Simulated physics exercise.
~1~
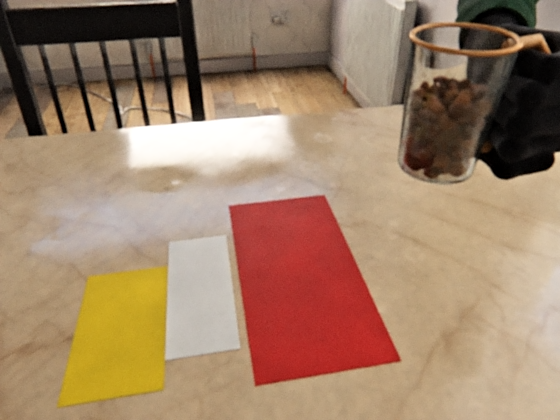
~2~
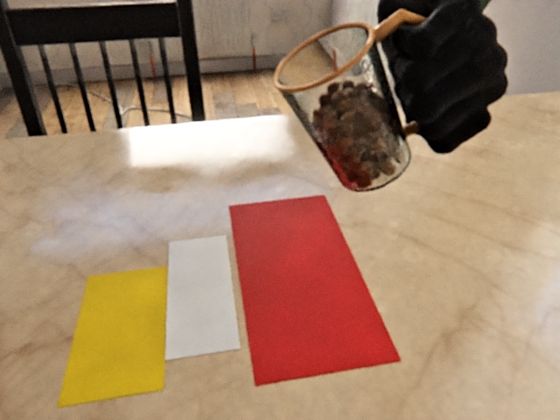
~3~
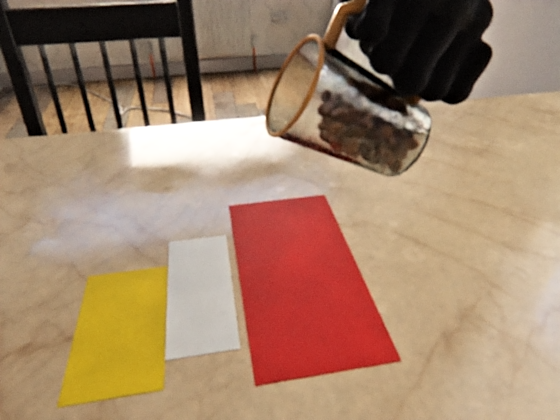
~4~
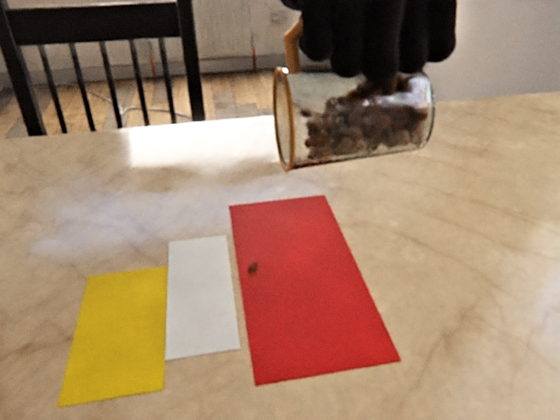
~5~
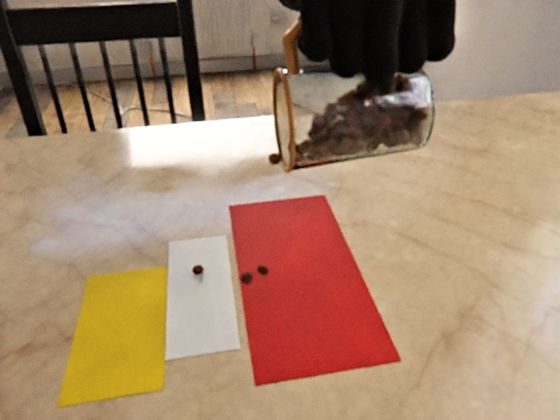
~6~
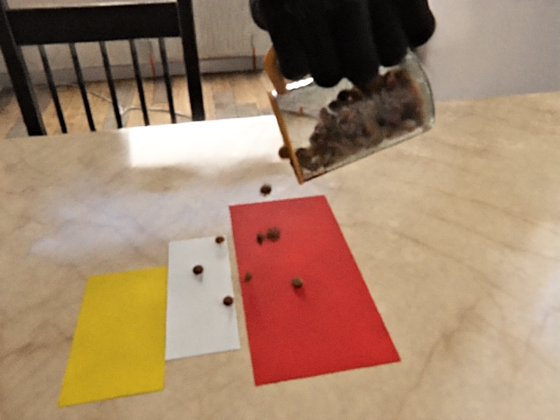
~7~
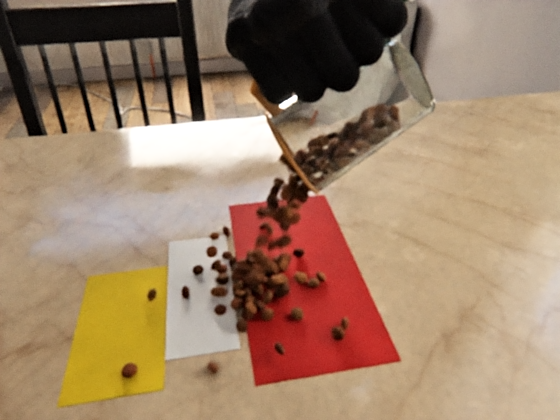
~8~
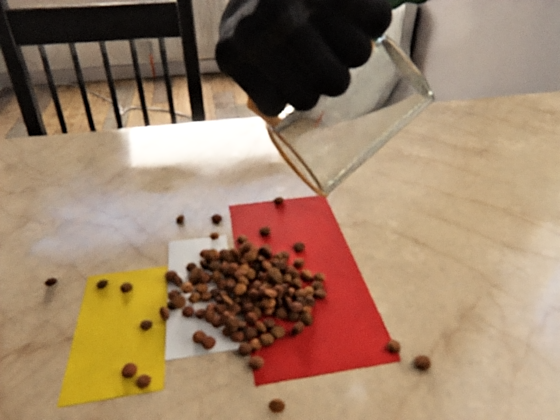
We see a black-gloved hand tip a clear cup of brown kibble above a table with red, white and yellow mats. A few pieces drop first, then the rest pours out, leaving a pile across the red and white mats and some scattered pieces around.
